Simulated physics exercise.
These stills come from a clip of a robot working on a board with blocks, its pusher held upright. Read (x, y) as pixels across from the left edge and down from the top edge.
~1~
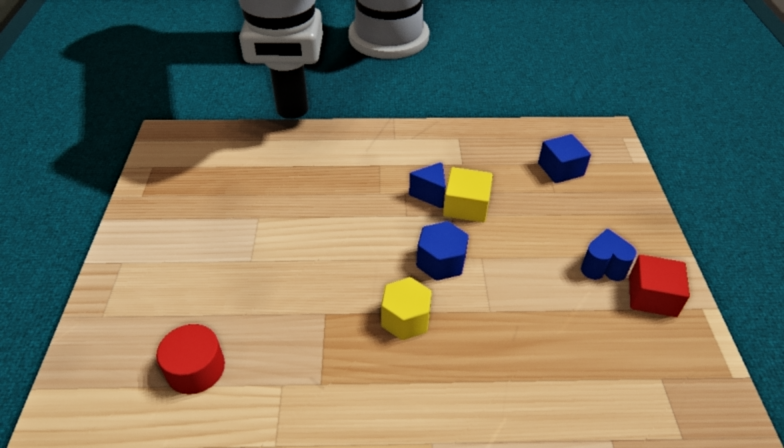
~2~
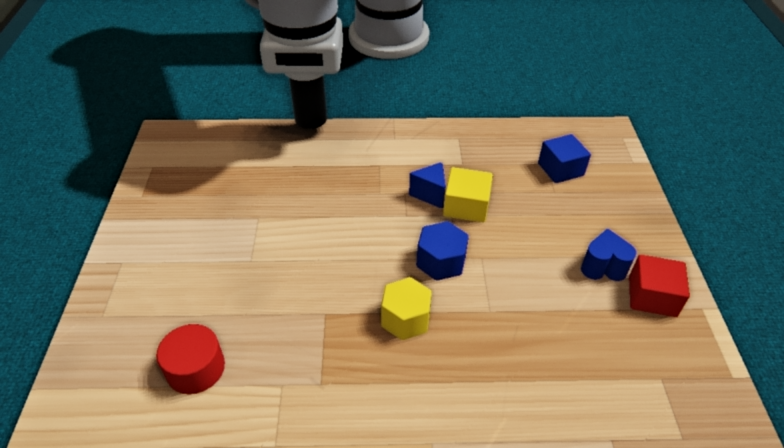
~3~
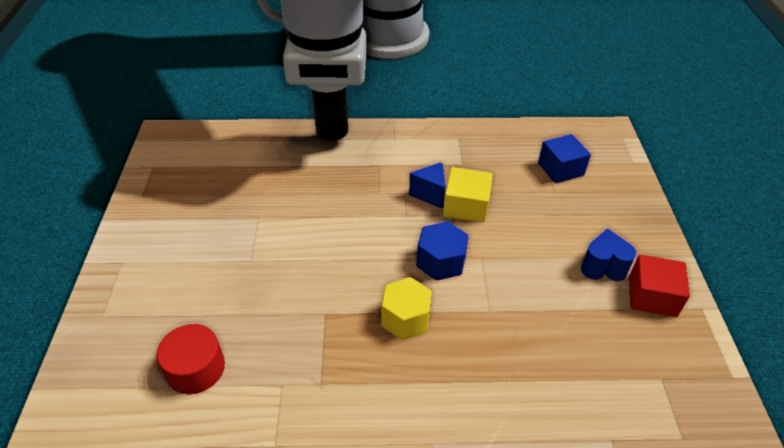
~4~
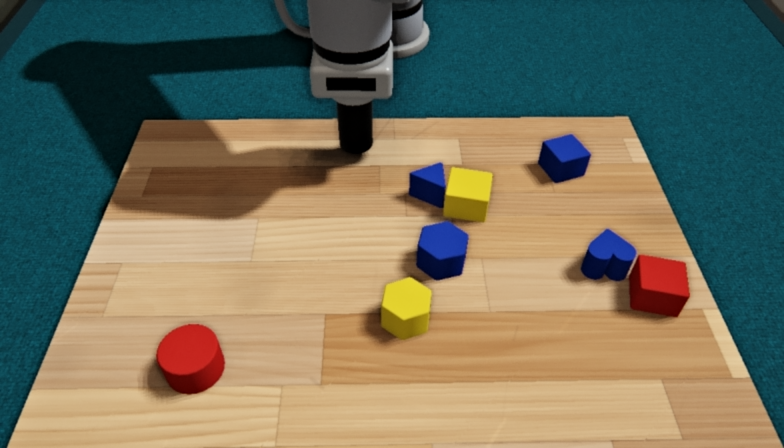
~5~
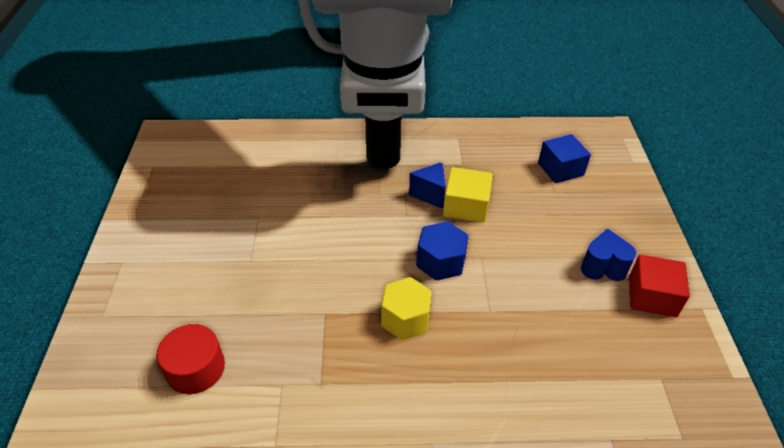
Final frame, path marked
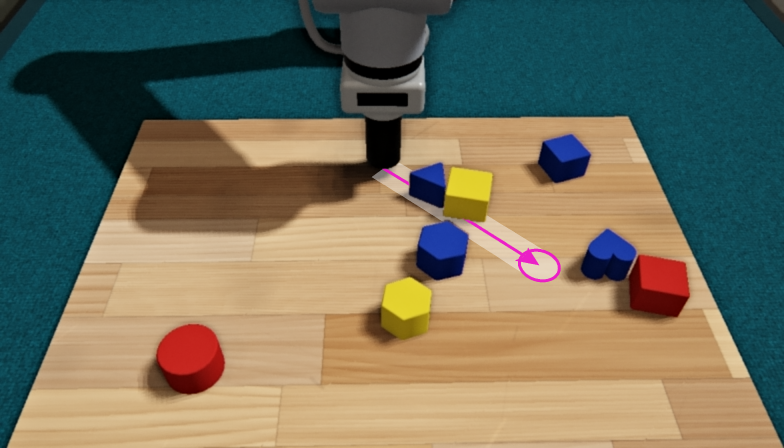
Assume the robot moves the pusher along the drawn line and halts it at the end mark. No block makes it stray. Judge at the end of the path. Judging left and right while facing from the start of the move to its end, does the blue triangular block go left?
No, that is not how it ends up.
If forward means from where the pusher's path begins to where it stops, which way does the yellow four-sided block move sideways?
Answer: Leftward.
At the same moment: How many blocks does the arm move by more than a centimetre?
I'm going with two.
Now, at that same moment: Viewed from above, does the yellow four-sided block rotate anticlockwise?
Final answer: Yes.
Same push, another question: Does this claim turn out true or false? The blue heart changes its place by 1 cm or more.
The statement is false.
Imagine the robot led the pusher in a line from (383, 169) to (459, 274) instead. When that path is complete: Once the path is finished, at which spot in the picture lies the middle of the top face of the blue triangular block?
Its top middle: (470, 213).
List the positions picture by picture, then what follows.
In the first picture, pusher's lower end (293, 110); blue triangular block (432, 173); blue six-sided block (443, 239); yellow four-sided block (469, 183); blue heart (612, 246).
In the second picture, pusher (311, 120); blocks still.
In the third picture, pusher (332, 131); blocks still.
In the fourth picture, pusher (356, 144); blocks still.
In the fifth picture, pusher (383, 158); blue triangular block (432, 173); blue six-sided block (443, 239); yellow four-sided block (469, 183); blue heart (612, 246).
Drawn move, from (383, 169) directly to (539, 265).
The first path, step by step. One third of the way, pusher (432, 187); blue triangular block (449, 196), turned 15° anticlockwise; yellow four-sided block (481, 187), turned 25° anticlockwise.
Two thirds of the way, pusher (484, 219); blue triangular block (481, 231), turned 45° clockwise; yellow four-sided block (520, 193), turned 45° anticlockwise.
At the end, pusher (542, 255); blue triangular block (484, 237), turned 65° clockwise; blue six-sided block still; yellow four-sided block (524, 193), turned 55° anticlockwise; blue heart still.
